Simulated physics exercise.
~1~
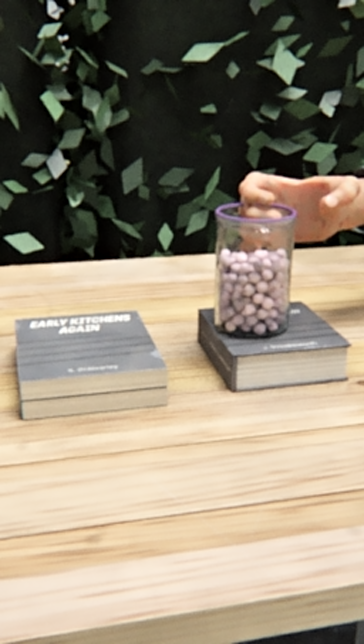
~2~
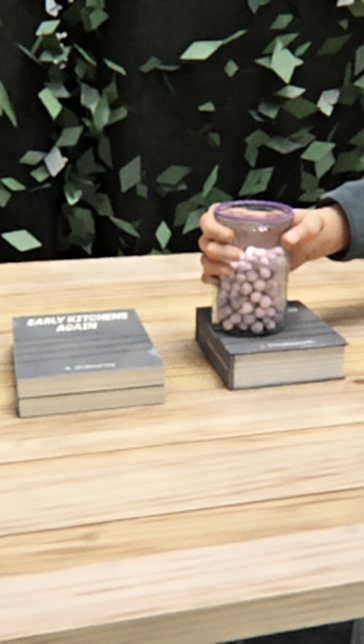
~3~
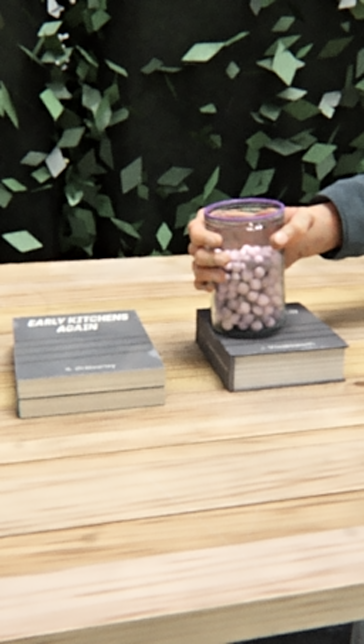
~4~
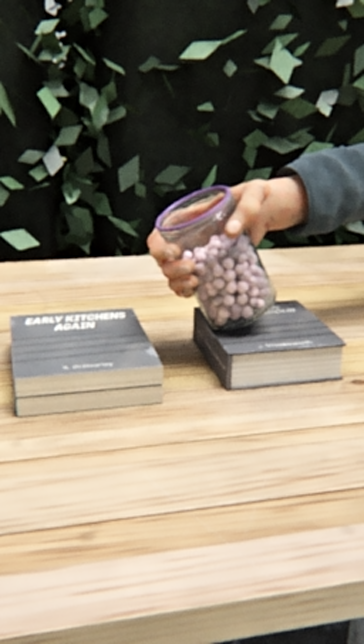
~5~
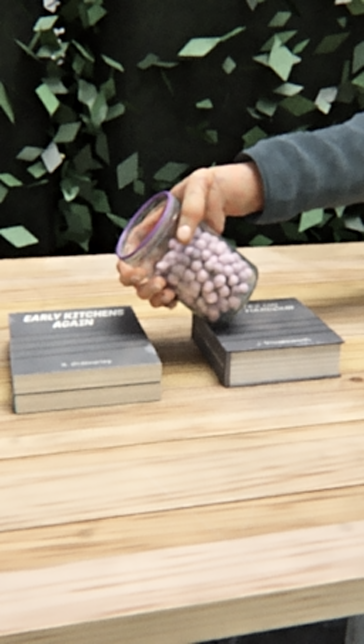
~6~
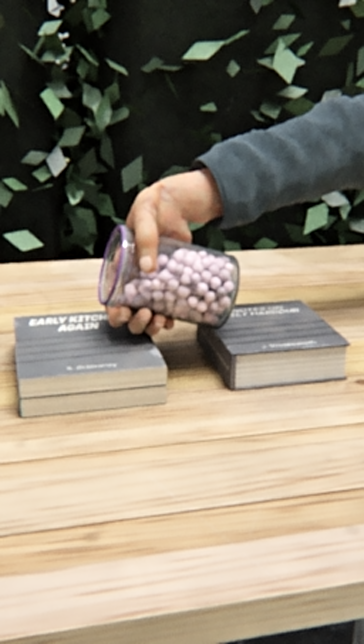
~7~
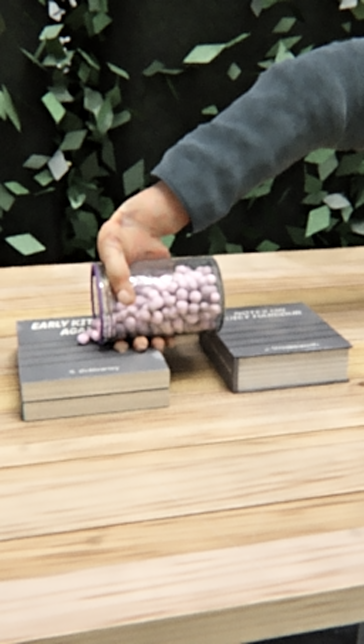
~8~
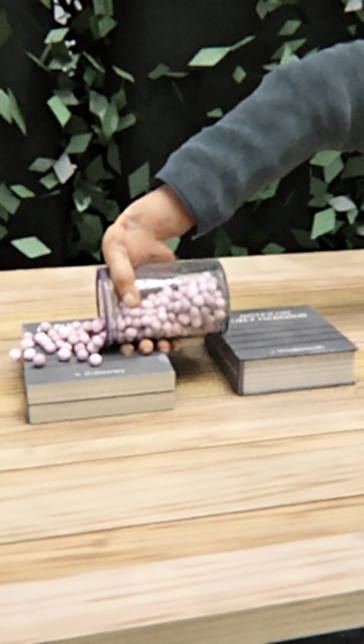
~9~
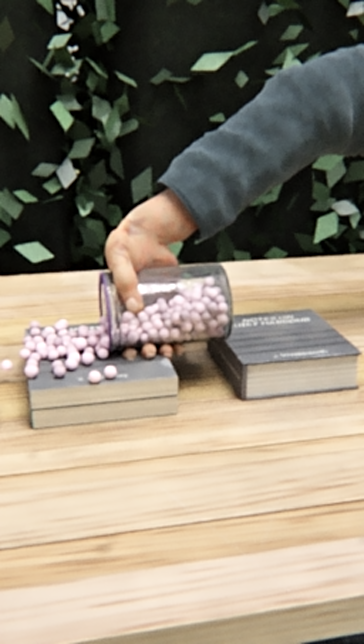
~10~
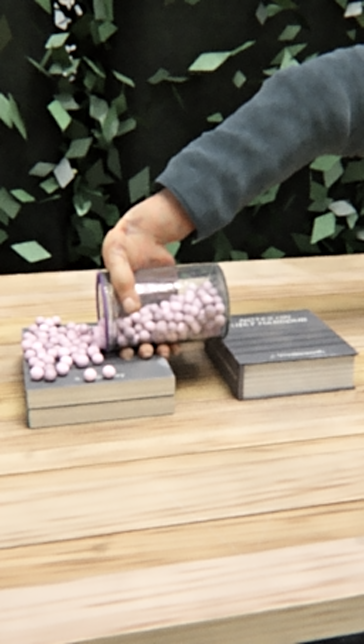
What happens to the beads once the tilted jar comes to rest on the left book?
They spill over the rim and pile up on the left book, while many of them stay inside the jar.
A hand tips a jar leftward onto a book, spilling some pink beads across it.
